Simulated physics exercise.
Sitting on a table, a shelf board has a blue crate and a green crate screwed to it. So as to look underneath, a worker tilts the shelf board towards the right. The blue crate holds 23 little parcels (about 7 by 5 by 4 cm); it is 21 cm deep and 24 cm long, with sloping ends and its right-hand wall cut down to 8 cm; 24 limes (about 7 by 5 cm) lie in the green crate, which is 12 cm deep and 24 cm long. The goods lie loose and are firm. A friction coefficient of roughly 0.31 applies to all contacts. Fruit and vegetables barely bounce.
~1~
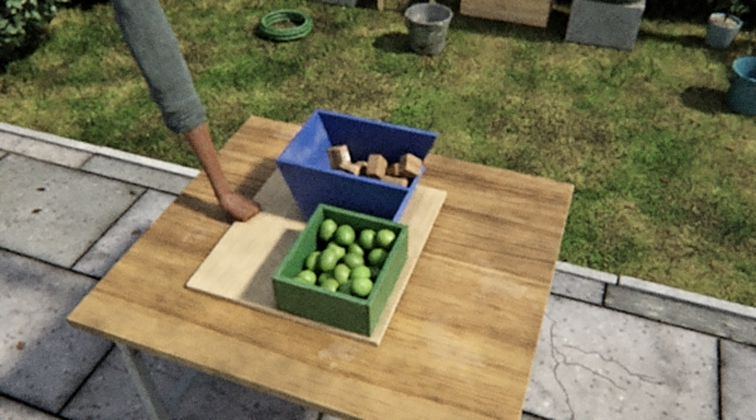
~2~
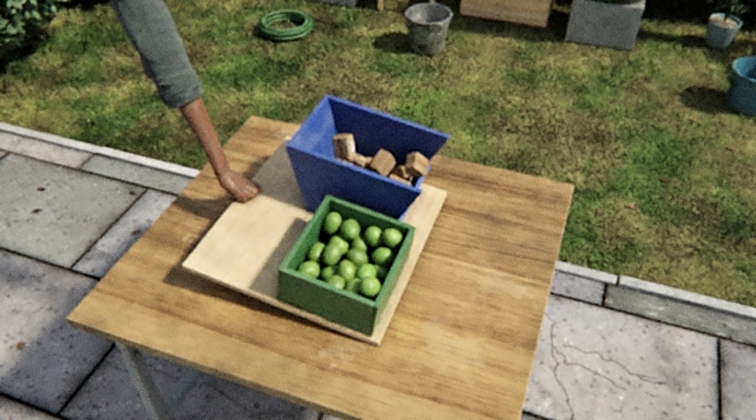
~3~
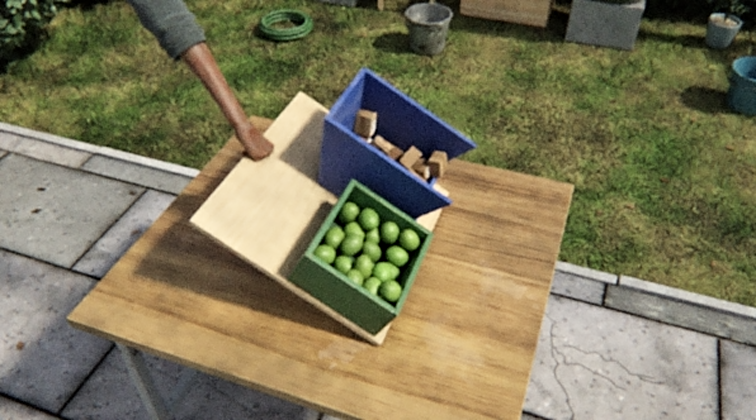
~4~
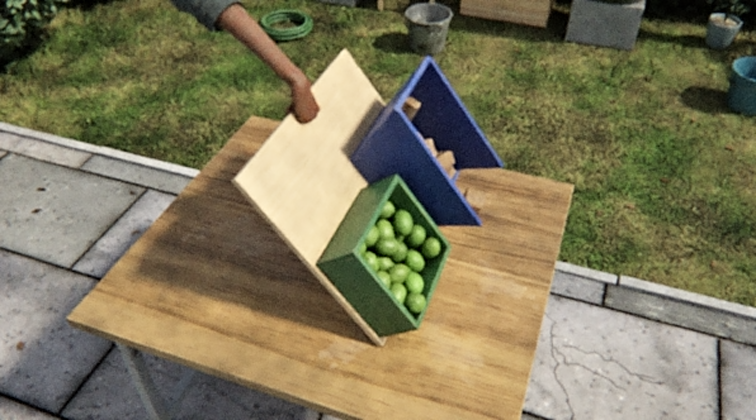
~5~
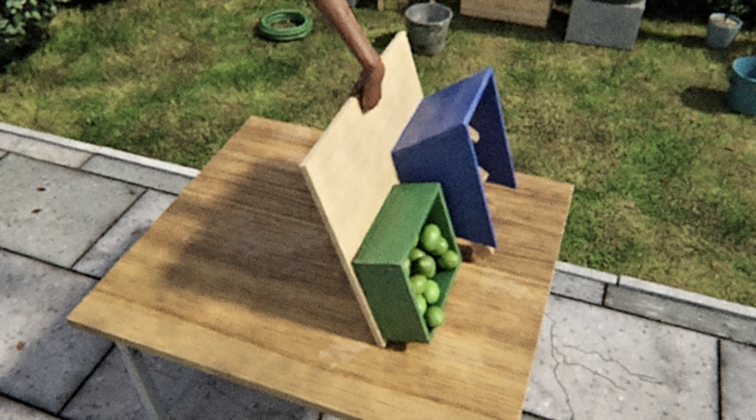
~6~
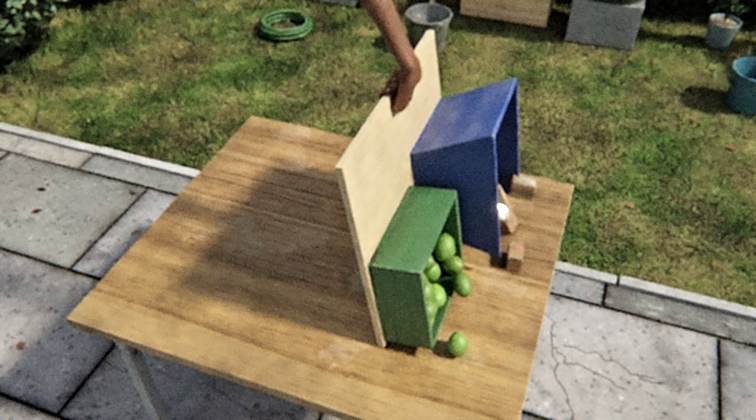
To begin with, a board holding a blue crate of small brown parcels and a green crate of round green fruit lies on a wooden table. A hand lifts the board's left side, tilting it steeply rightward with both crates attached. Several parcels tumble onto the table, then a green fruit drops out.
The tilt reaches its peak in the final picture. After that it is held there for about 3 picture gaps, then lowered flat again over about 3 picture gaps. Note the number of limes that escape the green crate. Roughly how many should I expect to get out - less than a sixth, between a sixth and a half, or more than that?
Expect between a sixth and a half of them.
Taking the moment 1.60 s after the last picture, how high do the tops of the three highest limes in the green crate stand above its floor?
Roughly 10 centimetres.
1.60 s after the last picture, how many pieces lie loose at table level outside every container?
My count comes to close to 20.
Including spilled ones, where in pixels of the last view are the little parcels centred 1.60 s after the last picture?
Somewhere around pixel (490, 232).
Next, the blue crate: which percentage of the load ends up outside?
Lost: Blue crate 90 per cent.
Then, 0.26 s after the last picture, tilt 81°; 8 of 23 out of the blue crate and 4 of 24 out of the green crate.
Then, 0.58 s after the last picture, tilt 75°; 16 of 23 out of the blue crate and 6 of 24 out of the green crate.
Then, 1.03 s after the last picture, tilt 0°; 21 of 23 out of the blue crate and 6 of 24 out of the green crate.
Outcome (1.60 s after the last picture), 21 of 23 out of the blue crate and 6 of 24 out of the green crate. Asked share, 6 of 24, 25 per cent.
